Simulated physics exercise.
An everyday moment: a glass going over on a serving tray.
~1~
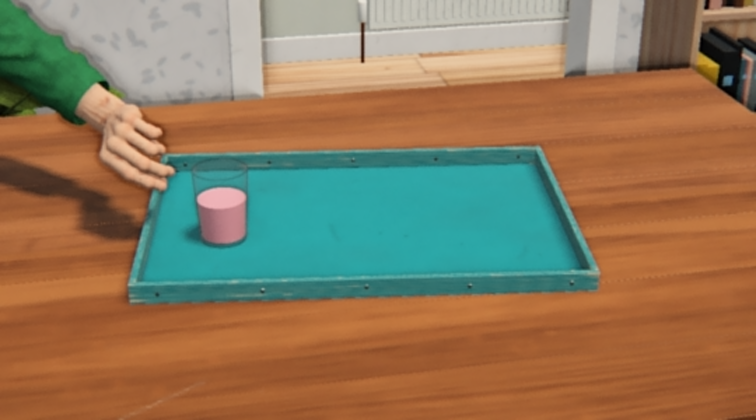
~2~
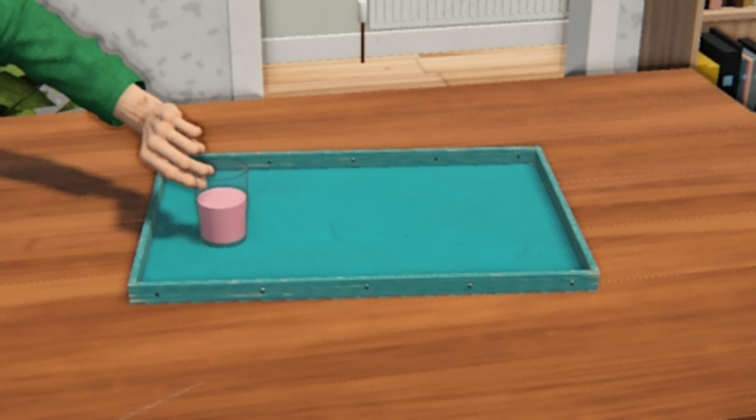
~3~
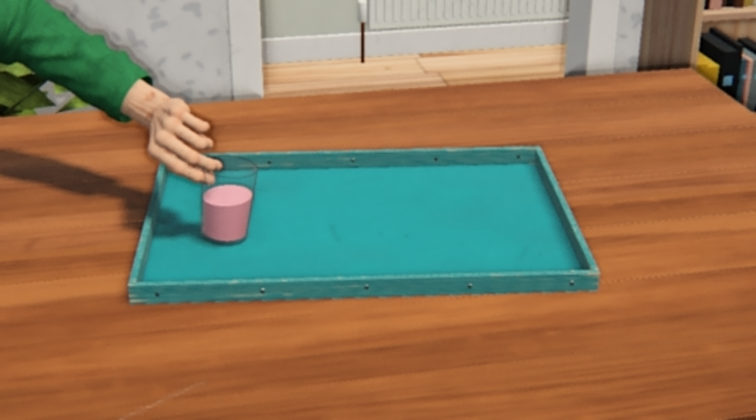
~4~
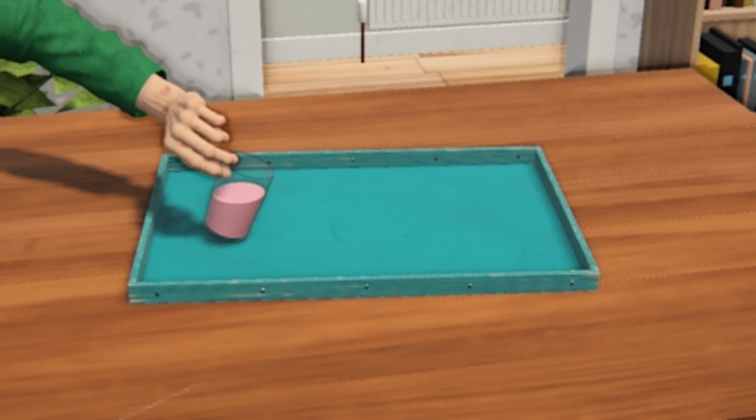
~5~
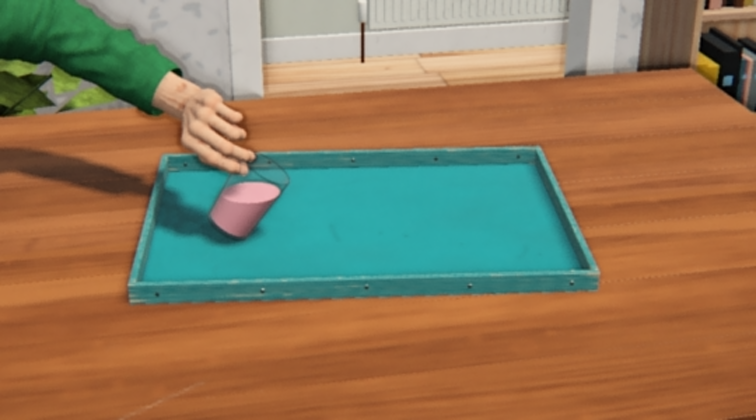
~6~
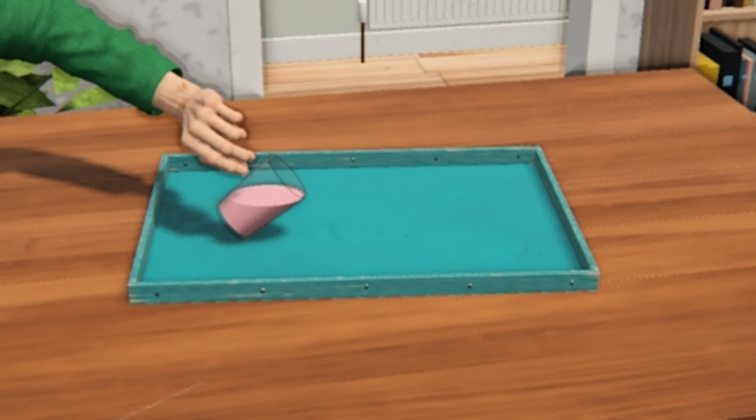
The video shows a hand in a green sleeve reaching from the left to a glass of pink liquid on a teal tray, nudging it rightward until it leans steeply, the liquid slanting toward the rim.
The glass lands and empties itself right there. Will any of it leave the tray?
No, it stays in the tray.
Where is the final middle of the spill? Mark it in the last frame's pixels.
Near (477, 230).
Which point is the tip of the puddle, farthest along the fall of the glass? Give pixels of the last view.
Spill front, last frame: Approx. (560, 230).
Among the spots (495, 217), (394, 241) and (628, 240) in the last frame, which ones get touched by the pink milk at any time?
I'd call the first one covered, the middle one covered and the final one safe.
Next, the glass lies in the tray; the puddle covers about as much as a plate; the top is dry.
After that, the puddle covers about as much as a tray; the top is dry.
Finally, the puddle covers about as much as a tray; the top is dry.
